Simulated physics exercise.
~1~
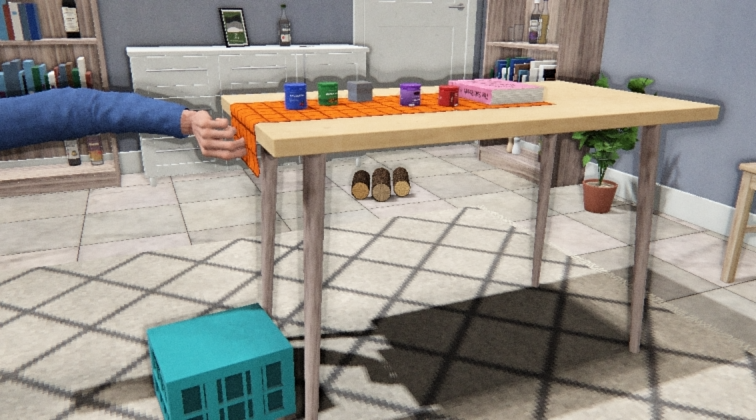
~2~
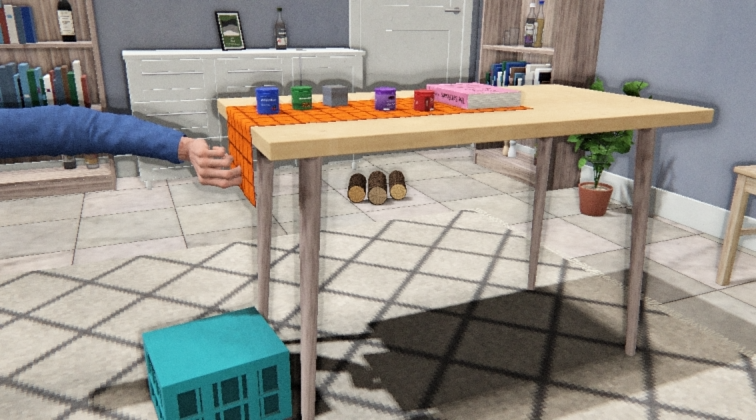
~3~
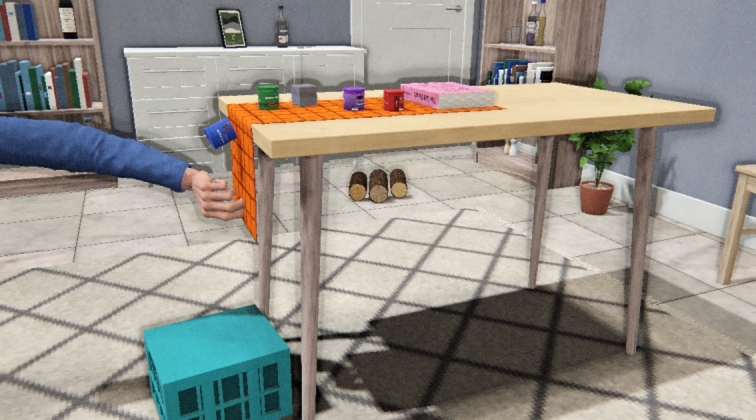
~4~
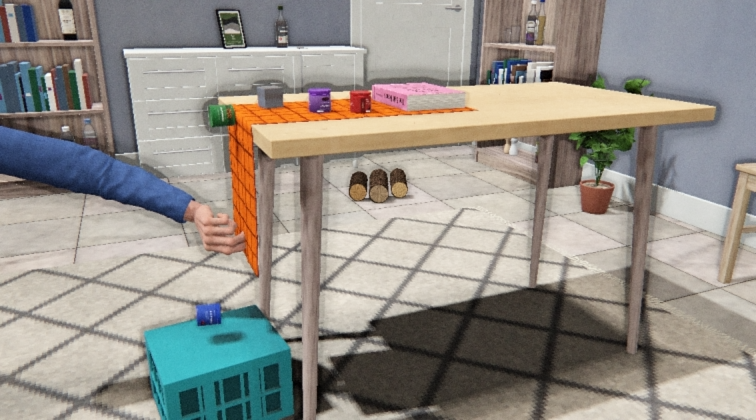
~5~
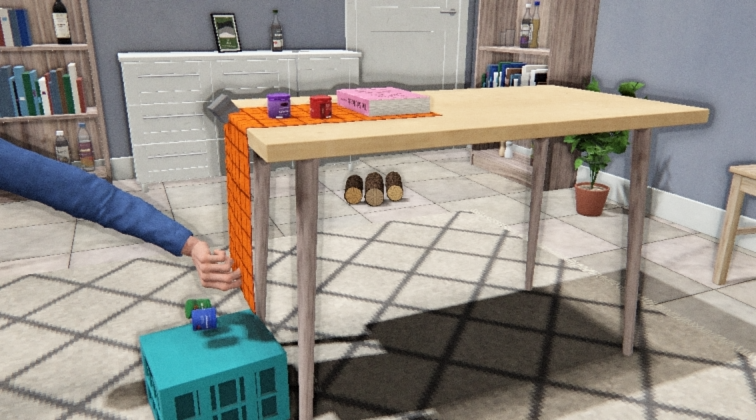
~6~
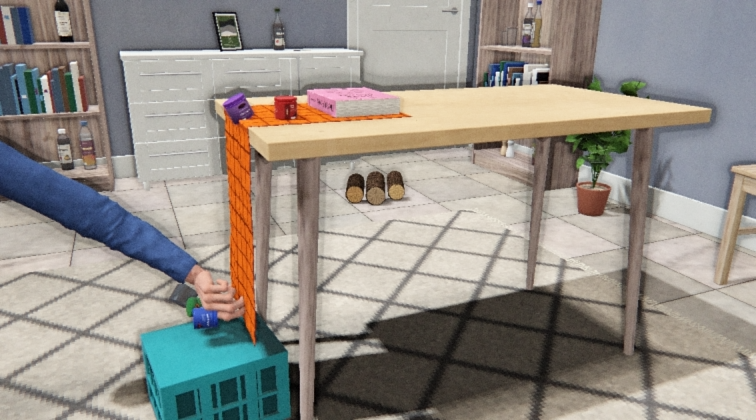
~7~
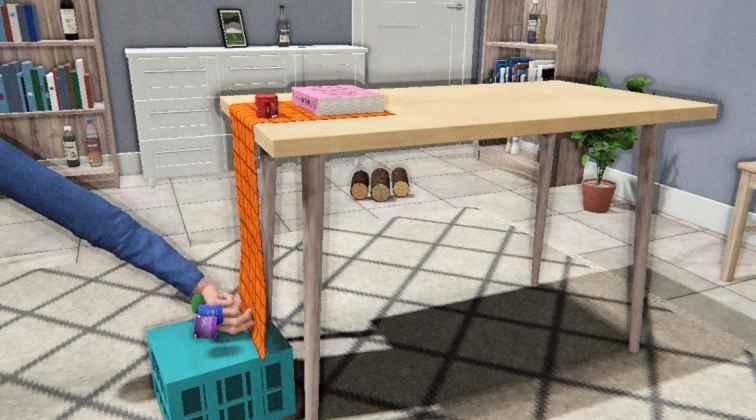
An orange runner pulled down by a hand drops four small items, leaving two things on the table.
